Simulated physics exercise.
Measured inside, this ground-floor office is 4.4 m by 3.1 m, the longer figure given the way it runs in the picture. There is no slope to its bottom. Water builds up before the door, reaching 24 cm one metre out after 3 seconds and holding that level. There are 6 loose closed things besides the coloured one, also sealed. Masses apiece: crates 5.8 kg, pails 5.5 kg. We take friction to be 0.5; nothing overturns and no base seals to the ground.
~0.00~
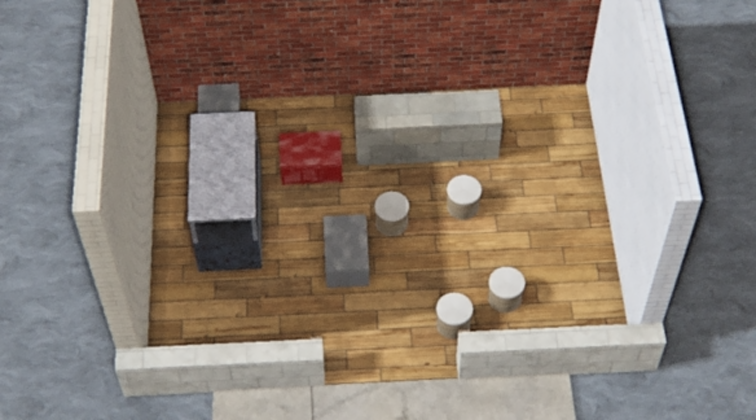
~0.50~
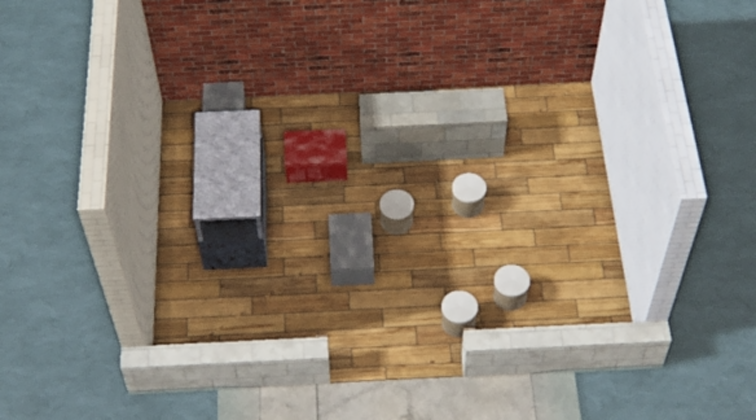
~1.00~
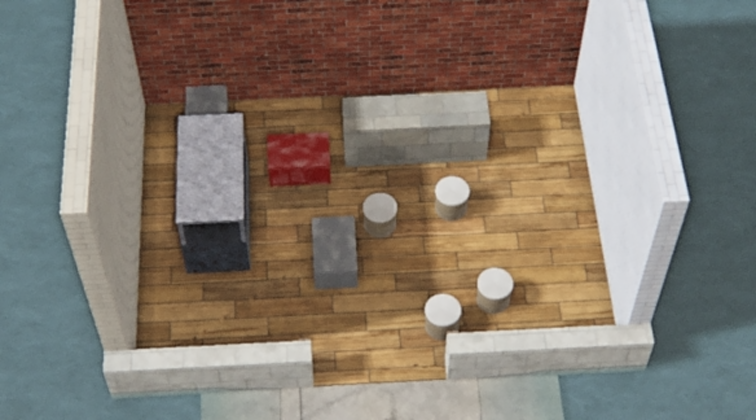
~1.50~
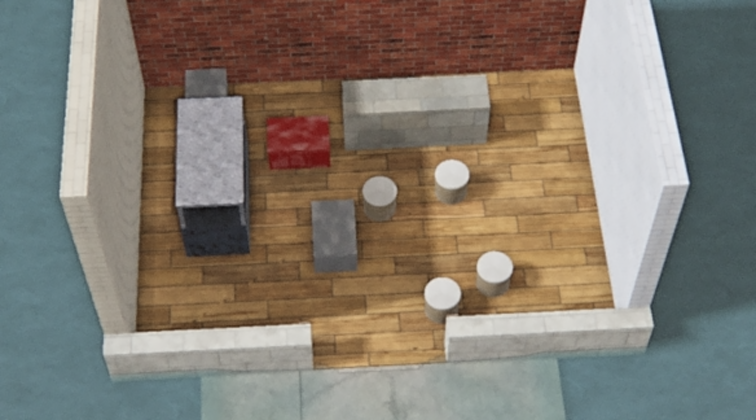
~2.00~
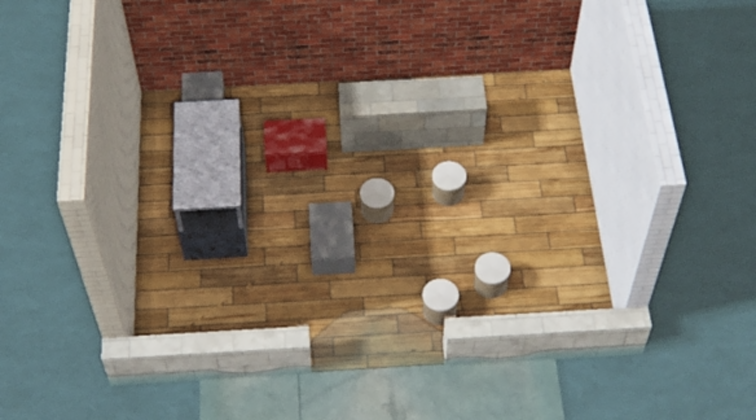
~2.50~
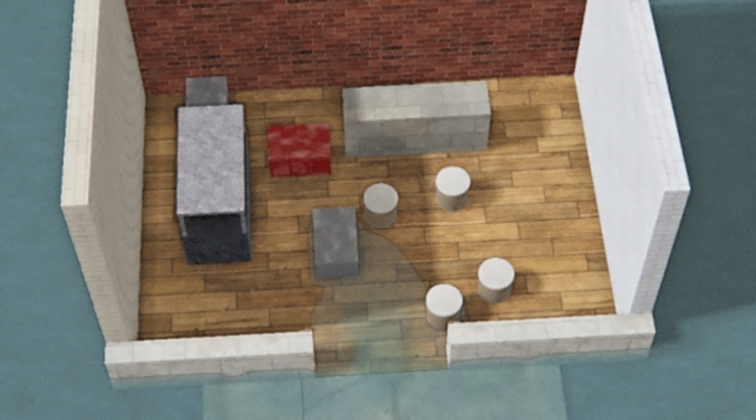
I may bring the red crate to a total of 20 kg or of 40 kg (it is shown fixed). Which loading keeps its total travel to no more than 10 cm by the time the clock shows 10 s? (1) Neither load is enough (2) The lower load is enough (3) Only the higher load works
Option 1: Neither load is enough.
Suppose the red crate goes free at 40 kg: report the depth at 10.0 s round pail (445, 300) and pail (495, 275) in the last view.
10 and 7 cm.
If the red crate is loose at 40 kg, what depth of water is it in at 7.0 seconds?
Something like 10 centimetres.
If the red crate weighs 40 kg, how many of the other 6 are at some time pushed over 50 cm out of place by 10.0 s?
5 of them.
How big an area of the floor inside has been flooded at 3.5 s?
Wet: Near 4.5 m2.
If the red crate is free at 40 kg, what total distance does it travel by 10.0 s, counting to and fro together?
Roughly 80 centimetres.
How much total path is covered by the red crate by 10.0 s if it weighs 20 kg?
Path length near 300 cm.
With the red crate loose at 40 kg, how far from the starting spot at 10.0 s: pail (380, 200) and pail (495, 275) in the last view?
In that order: 120 cm, 80 cm.
After 3.5 s the red crate would be 0 cm from its start with 20 kg and 0 cm from its start with 40 kg; 2 cm of water round it then.
After 4.5 s the red crate would be 45 cm from its start with 20 kg and 6 cm from its start with 40 kg; 11 cm of water round it then.
After 7.0 s the red crate would be 96 cm from its start with 20 kg and 36 cm from its start with 40 kg; 10 cm of water round it then.
After 10.0 s the red crate would be 140 cm from its start with 20 kg and 72 cm from its start with 40 kg; 15 cm of water round it then.
